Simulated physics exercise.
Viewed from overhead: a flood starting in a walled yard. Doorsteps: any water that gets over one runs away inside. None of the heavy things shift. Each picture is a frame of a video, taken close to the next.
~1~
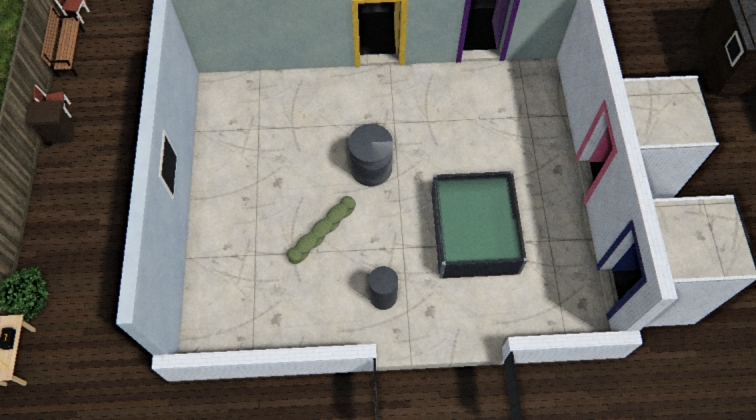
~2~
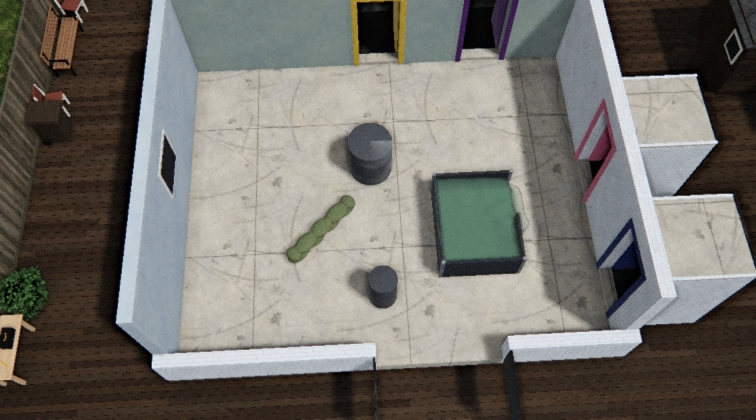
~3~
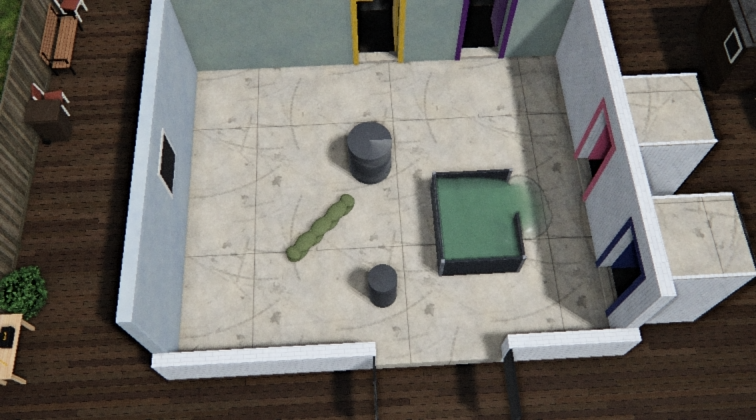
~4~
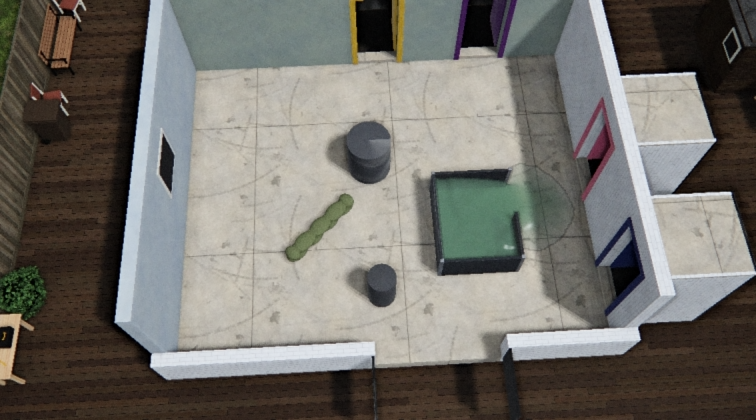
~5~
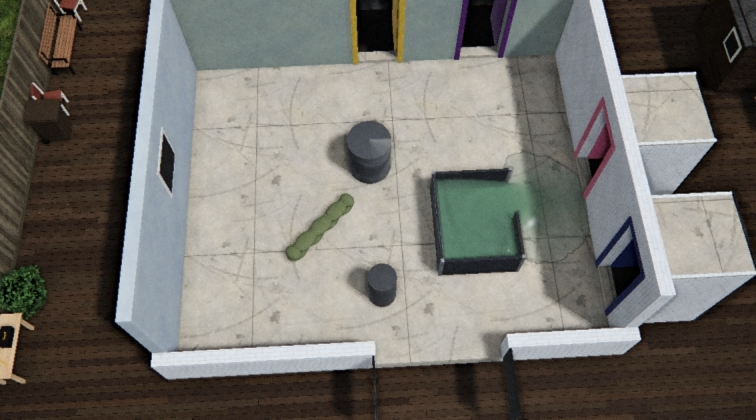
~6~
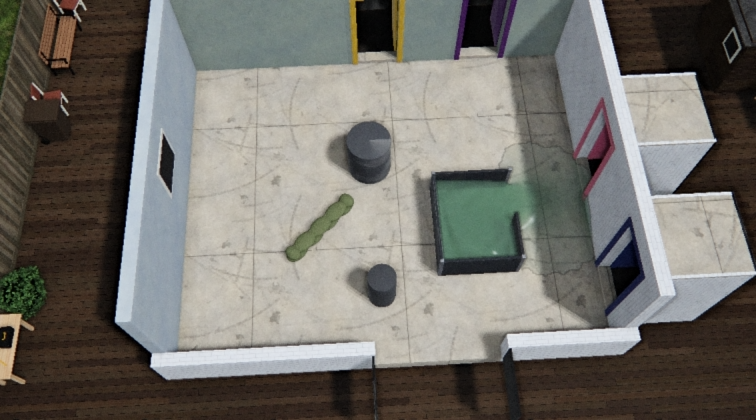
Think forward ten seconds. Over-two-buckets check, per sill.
In order: The pink door gets overrun I think, the purple door holds up fine I think, the yellow door holds up fine I think, the blue door holds up fine I think.
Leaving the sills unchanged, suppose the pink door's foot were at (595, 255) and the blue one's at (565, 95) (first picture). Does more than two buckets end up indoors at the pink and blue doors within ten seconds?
Well, the pink door beats the threshold, but the blue door misses the threshold.
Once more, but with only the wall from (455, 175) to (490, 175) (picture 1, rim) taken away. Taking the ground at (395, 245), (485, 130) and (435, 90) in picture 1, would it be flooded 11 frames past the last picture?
Going in your order, I'd say still bare, then drenched, then drenched.
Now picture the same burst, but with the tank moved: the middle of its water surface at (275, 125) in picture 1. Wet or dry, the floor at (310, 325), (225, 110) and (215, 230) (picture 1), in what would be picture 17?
Log: No flood; no flood; no flood.
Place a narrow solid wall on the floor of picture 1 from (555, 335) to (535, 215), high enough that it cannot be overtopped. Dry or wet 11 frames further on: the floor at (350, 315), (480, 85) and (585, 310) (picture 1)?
Taking the points in turn, they are high and dry, high and dry and inundated.
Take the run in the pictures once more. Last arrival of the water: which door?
The yellow-painted one.
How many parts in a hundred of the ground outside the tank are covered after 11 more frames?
Estimate: Some 15 in a hundred.
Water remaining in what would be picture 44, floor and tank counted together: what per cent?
I'd put it at about 78 per cent.
A moment on, water covers 10 % of the floor; the pink door far over two buckets in, the purple door not reached, the yellow door not reached, the blue door wet at the sill, nothing in.
Next, water covers 15 % of the floor; the pink door far over two buckets in, the purple door not reached, the yellow door not reached, the blue door wet at the sill, nothing in.
Then, water covers 25 % of the floor; the pink door far over two buckets in, the purple door wet at the sill, nothing in, the yellow door not reached, the blue door under two buckets in.
Later, water covers 45 % of the floor; the pink door far over two buckets in, the purple door wet at the sill, nothing in, the yellow door wet at the sill, nothing in, the blue door under two buckets in.
In the end, water covers 70 % of the floor; the pink door far over two buckets in, the purple door wet at the sill, nothing in, the yellow door wet at the sill, nothing in, the blue door under two buckets in.
